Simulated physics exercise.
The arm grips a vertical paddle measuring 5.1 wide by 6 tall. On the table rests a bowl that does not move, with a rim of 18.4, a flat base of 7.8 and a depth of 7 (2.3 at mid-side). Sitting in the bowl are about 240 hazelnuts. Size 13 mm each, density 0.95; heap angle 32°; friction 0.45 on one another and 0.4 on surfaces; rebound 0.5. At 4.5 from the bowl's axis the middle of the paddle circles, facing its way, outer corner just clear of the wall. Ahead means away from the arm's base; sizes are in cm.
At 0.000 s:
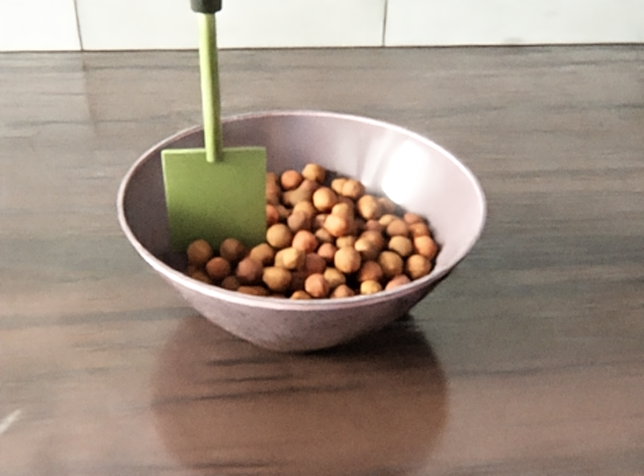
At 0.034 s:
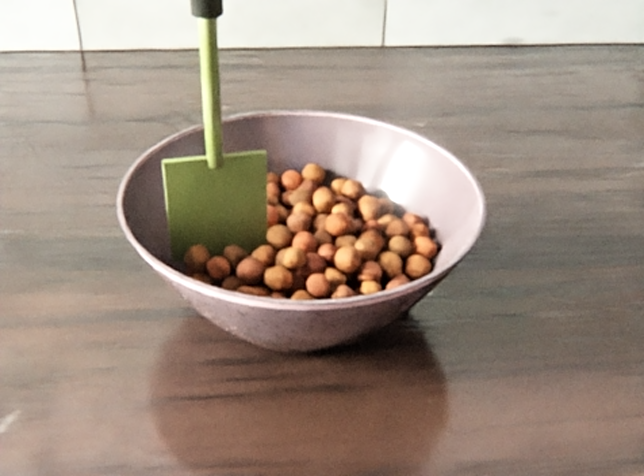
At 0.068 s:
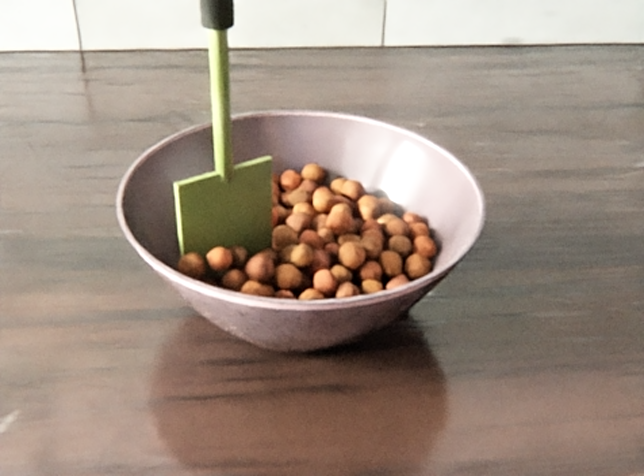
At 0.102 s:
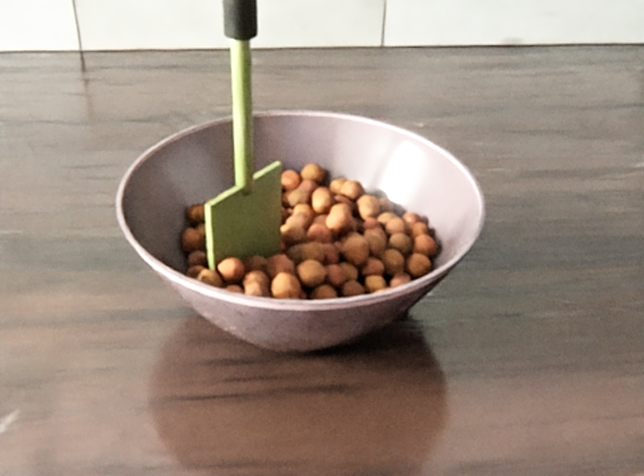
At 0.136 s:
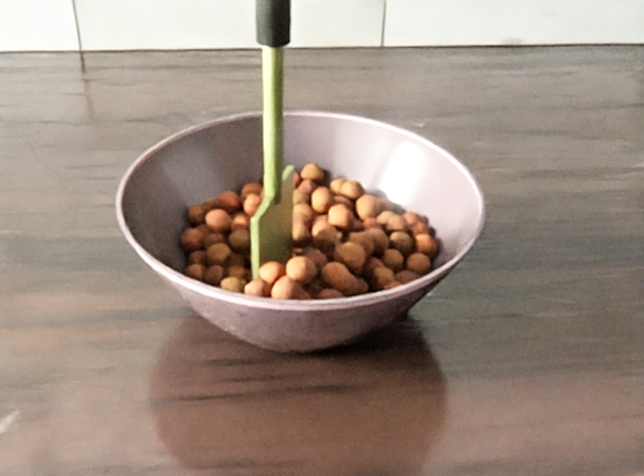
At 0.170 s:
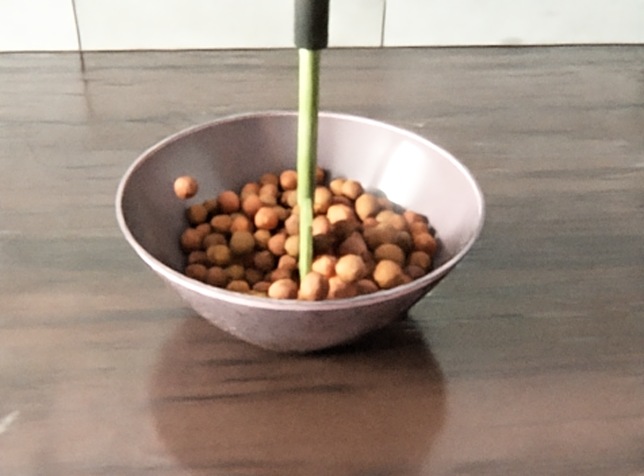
At the start, a flat green paddle stands at the left inside a pale pinkish bowl of round brown nuts. It sweeps right and toward the front through the nuts, turning until its blade is edge-on, while the bowl stays still and one nut appears high against the left inner wall.
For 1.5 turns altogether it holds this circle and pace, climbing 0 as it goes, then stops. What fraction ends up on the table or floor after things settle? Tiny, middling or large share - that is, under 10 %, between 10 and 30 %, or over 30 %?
The share is middling, between 10 and 30 %.
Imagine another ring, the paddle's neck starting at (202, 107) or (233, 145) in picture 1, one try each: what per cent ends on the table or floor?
I'd put it at around 15 and 20 percent.
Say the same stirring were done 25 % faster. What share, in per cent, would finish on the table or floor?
Then roughly 25 per cent.
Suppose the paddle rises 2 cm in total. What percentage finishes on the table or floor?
Roughly 10 per cent.
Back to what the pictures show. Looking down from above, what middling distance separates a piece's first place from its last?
Level distance: About 5 cm.
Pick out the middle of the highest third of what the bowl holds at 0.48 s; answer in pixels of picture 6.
About (254, 158) in the last picture.
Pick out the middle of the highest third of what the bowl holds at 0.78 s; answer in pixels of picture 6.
The centre is roughly (339, 284).
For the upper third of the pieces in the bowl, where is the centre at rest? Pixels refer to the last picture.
Roughly pixel (354, 200).
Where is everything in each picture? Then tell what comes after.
Paddle neck at (213, 122), 0° round; upper third of the load around (314, 237), from x 195 to 425, top at y 175; 244 in the bowl, in the first picture.
Paddle neck at (214, 128), 8° round; upper third of the load around (314, 237), from x 190 to 425, top at y 175, in the second picture.
Paddle neck at (223, 142), 28° round; upper third of the load around (311, 241), from x 190 to 425, top at y 175, in the third picture.
Paddle neck at (244, 154), 47° round; upper third of the load around (312, 243), from x 190 to 425, top at y 175, in the fourth picture.
Paddle neck at (274, 162), 67° round; upper third of the load around (324, 243), from x 190 to 425, top at y 175, in the fifth picture.
Paddle neck at (308, 165), 86° round; upper third of the load around (341, 242), from x 185 to 425, top at y 175; 244 in the bowl, in the sixth picture.
After 0.48 s, 263° round, highest piece 9 above the table; 232 in the bowl, 6 on the table or floor, 6 in flight or on the tool.
After 0.78 s, 80° round, highest piece 9 above the table; 207 in the bowl, 29 on the table or floor, 8 in flight or on the tool.
After 1.14 s, 180° round, highest piece 7 above the table; 200 in the bowl, 44 on the table or floor.
After 1.84 s, 180° round, highest piece 7 above the table; 200 in the bowl, 44 on the table or floor.
At rest, 200 in the bowl, 44 on the table or floor. That is 18 % on the table or floor.
